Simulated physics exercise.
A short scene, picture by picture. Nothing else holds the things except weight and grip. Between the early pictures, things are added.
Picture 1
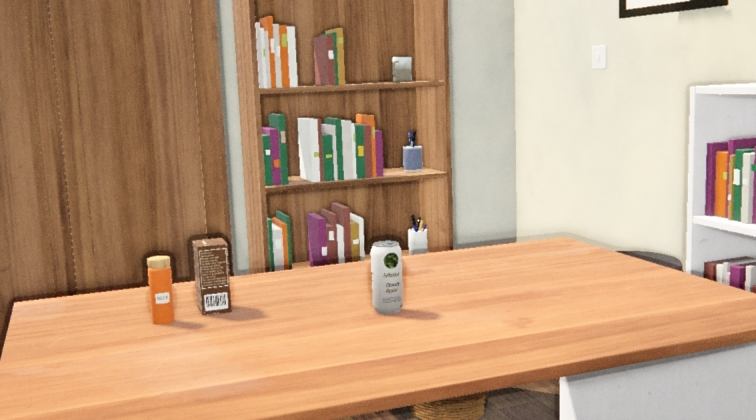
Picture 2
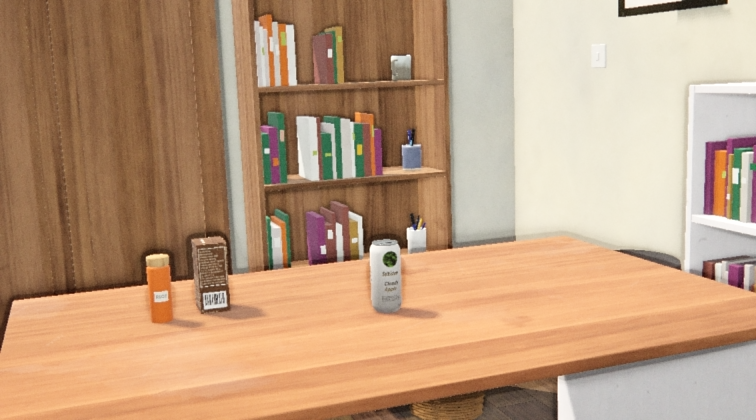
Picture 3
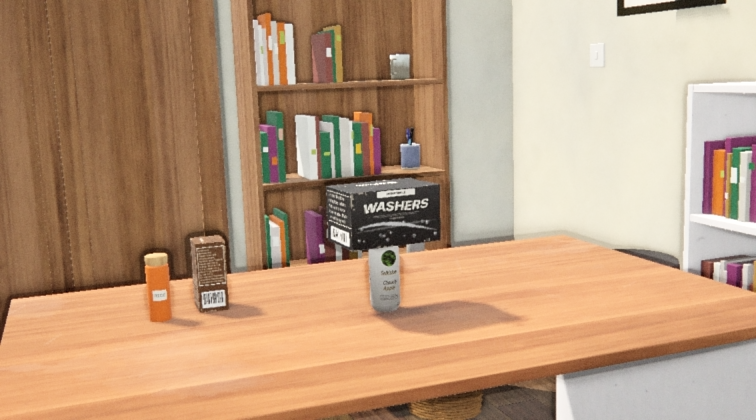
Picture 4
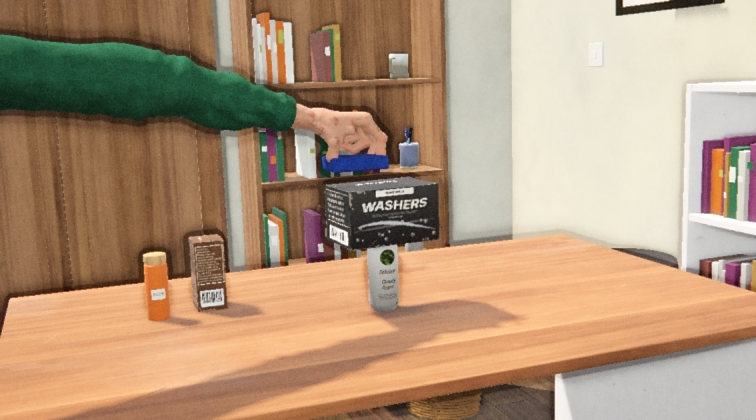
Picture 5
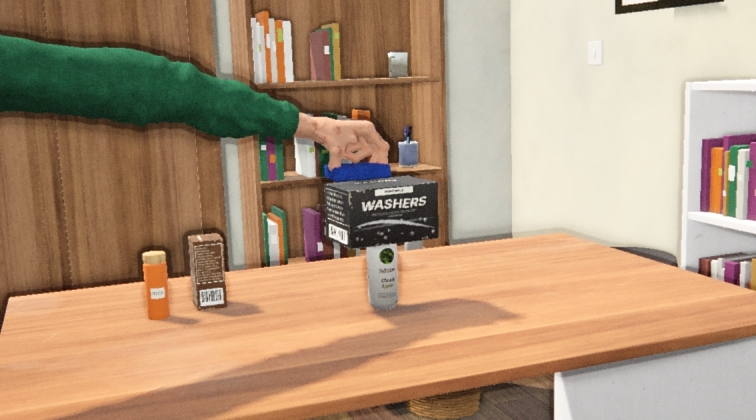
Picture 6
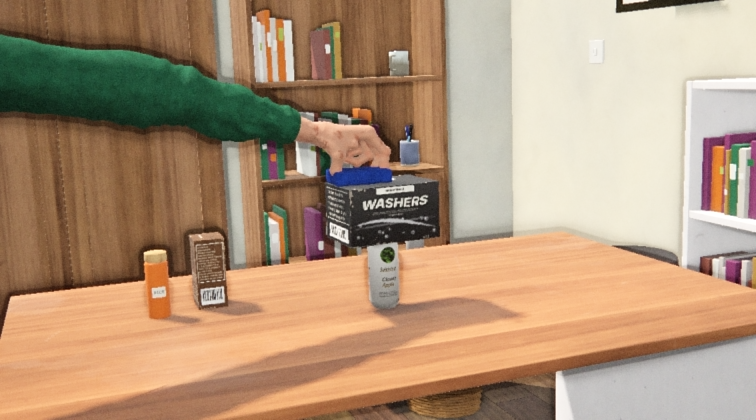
A black box labelled washers appears on top of a white can on a wooden table, seen from slightly above in a room with bookshelves behind. An orange cylinder and a brown carton stand to the left. A green-sleeved arm then appears from the left, its hand lowering a blue sponge slightly onto the box, while the view stays almost still.
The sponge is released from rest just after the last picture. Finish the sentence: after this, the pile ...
After this, the pile stays put.
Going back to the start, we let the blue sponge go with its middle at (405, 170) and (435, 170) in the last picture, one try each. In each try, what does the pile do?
Try one: Stable. Try two: Collapse.
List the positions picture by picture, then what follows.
In the first frame, the last thing is not in view yet; white can (387, 278).
In the second frame, the last thing is not in view yet; brown carton (211, 275).
In the third frame, the last thing is not in view yet; white can (385, 276).
The fourth frame shows still above its spot; blue sponge (356, 162); brown carton (208, 273).
The fifth frame shows still above its spot; blue sponge (358, 172); white can (383, 273).
The sixth frame shows in place under the hand; blue sponge (359, 176); brown carton (209, 271).
Then, 0.30 s on from there, no change.
Then, 0.70 s on from there, blue sponge resting near (359, 176).
In the end, all 5 unmoved. At the end, from the last picture's camera, blue sponge near (359, 176). The pile stays up.
